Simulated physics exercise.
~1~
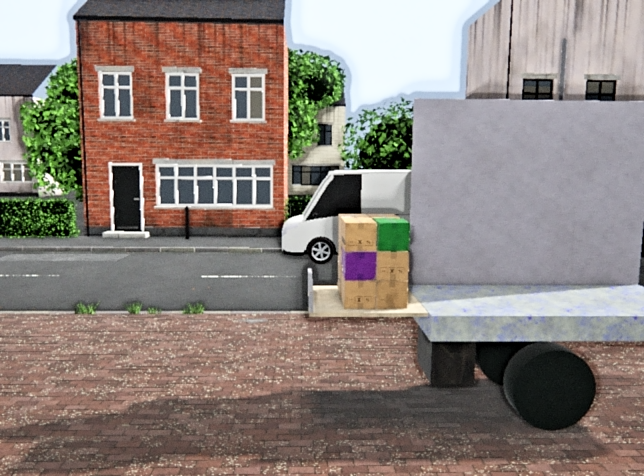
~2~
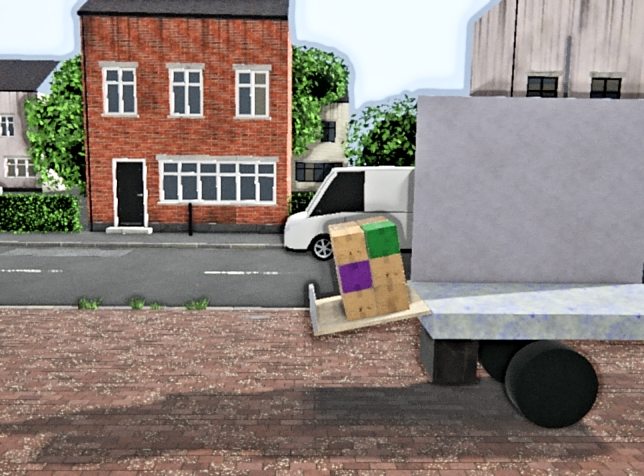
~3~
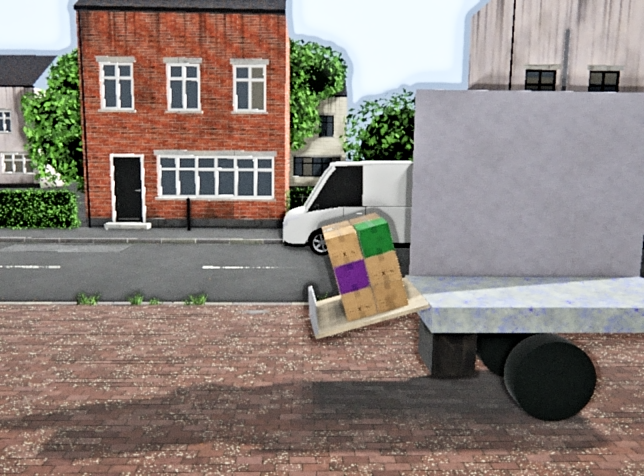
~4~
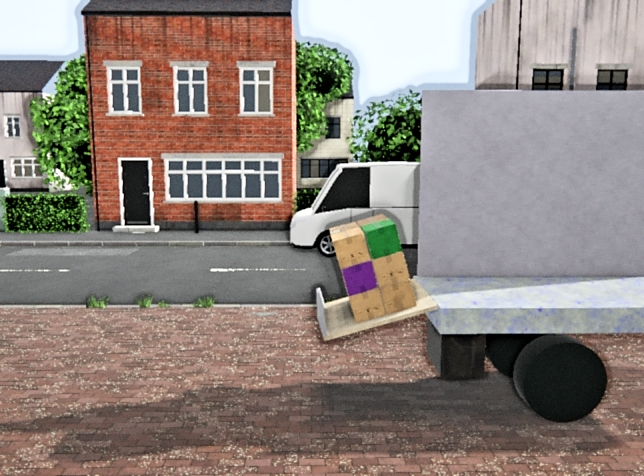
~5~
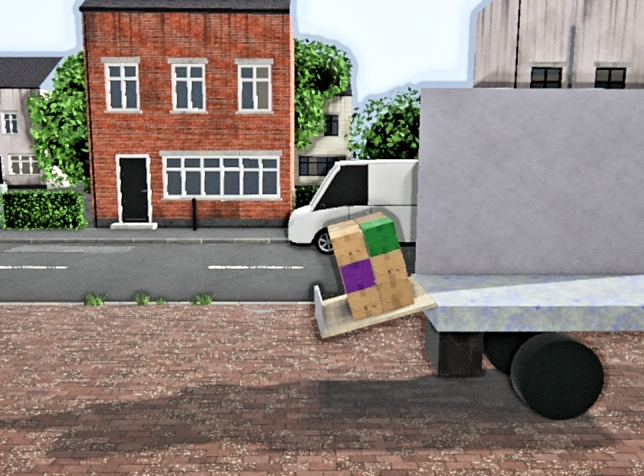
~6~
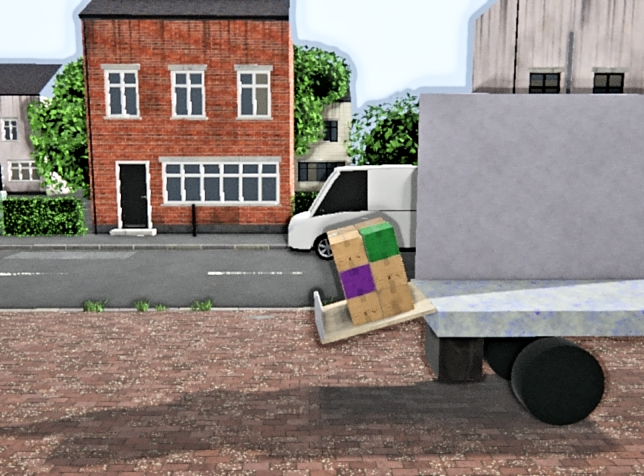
In this clip, a stack of taped cartons, one purple and one green, stands on the tail lift of a parked lorry as the platform tilts down to the left, and the stack leans with it. The platform then holds still, with every carton still stacked on it.
